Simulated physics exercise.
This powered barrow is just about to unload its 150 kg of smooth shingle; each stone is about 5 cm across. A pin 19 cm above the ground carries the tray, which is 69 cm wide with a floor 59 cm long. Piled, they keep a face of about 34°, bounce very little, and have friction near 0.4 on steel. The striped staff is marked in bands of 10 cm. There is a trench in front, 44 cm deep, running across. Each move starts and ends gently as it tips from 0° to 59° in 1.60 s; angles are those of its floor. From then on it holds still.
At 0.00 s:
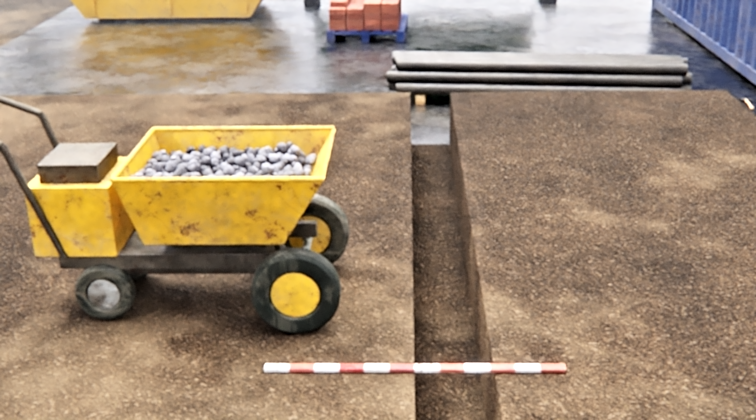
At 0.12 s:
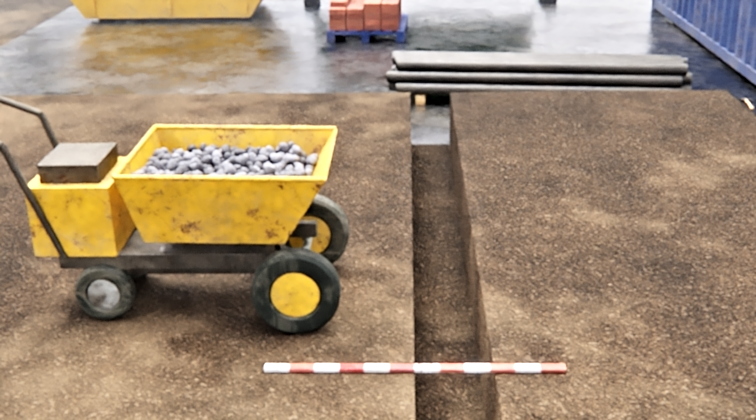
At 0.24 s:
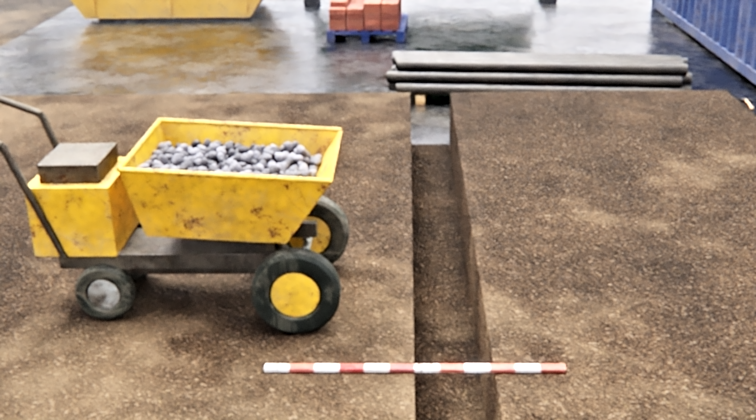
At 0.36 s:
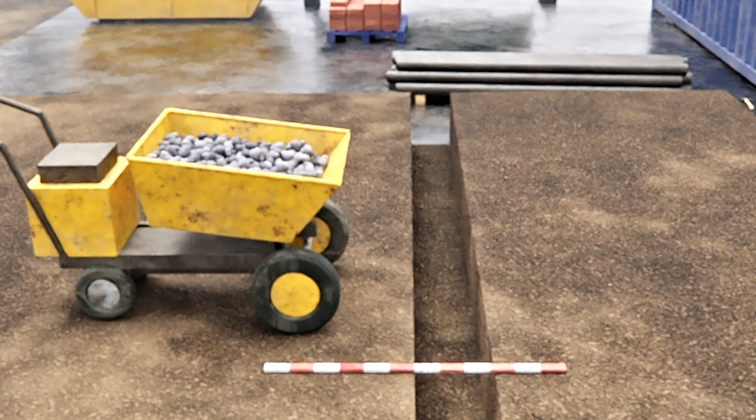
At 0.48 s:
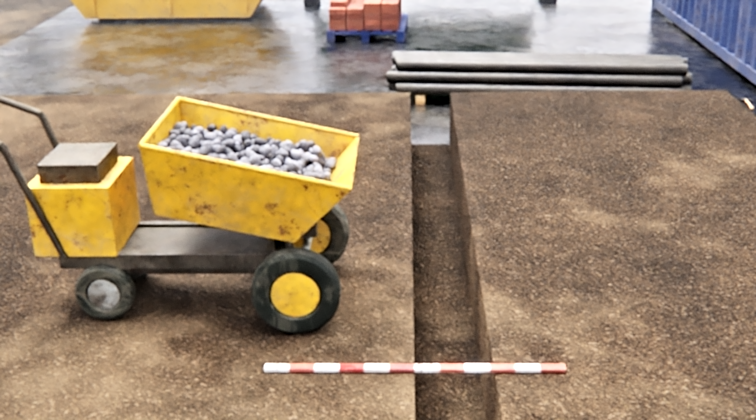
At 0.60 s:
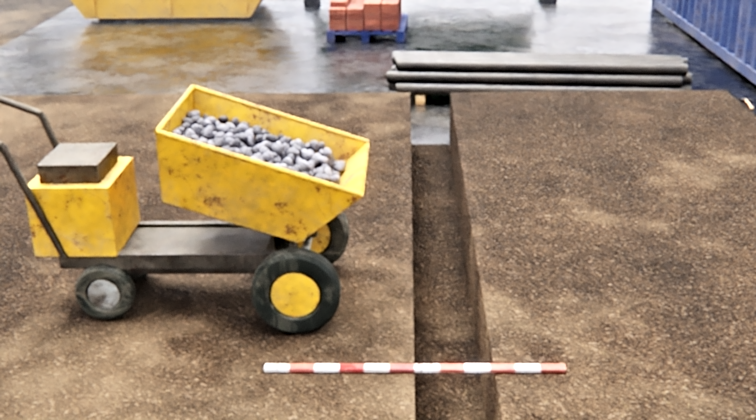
On a building site of rough brown earth, seen from slightly above and side-on, a narrow trench runs away from the viewer toward dark pipes and a wet paved area. A yellow powered barrow filled with grey stones stands left of the trench, behind a red-and-white striped pole. The tray tilts steadily, its left end rising and its right lip shifting rightward, while the chassis and camera stay still.
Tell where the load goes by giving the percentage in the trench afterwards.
About 52 per cent of the load is in the trench.
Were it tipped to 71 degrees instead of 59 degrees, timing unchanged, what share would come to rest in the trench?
Then about 80 per cent.
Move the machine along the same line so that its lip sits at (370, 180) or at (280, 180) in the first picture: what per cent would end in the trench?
Near 25 per cent from the first place, 50 from the second.
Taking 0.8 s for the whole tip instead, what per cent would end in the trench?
Probably about 40 in a hundred.
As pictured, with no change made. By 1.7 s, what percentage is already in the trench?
By that moment, roughly 20 per cent of the load.
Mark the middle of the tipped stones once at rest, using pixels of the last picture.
Their middle lands near (453, 370).
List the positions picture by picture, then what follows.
Lip at (322, 179), floor tilted 0°, highest stones at (241, 158), in the first frame.
Lip at (324, 180), floor tilted 1°, highest stones at (219, 156); the stones move at 0.1 m/s on average, in the second frame.
The tray is at 4°, its lip at (330, 181); the top of the load is at (185, 155); the stones move at 0.2 m/s on average, in the third frame.
The tray is at 8°, its lip at (339, 184); the top of the load is at (179, 145); the stones move at 0.3 m/s on average, in the fourth frame.
Lip at (350, 189), floor tilted 13°, highest stones at (182, 135); the stones move at 0.4 m/s on average, in the fifth frame.
The tray is at 19°, its lip at (362, 195); the top of the load is at (192, 124); the stones move at 0.5 m/s on average, in the sixth frame.
After 1.2 s the floor is at 50°; 100 % in the tray; the foremost stones are at (397, 217).
After 1.7 s the floor is at 59°; 79 % in the tray, 19 % in the trench, 3 % past the trench; the foremost stones are at (513, 293).
After 2.0 s the floor is at 59°; 58 % in the tray, 34 % in the trench, 8 % past the trench; the foremost stones are at (595, 301).
After 4.0 s the floor is at 59°; 40 % in the tray, 52 % in the trench, 8 % past the trench; the foremost stones are at (639, 301).
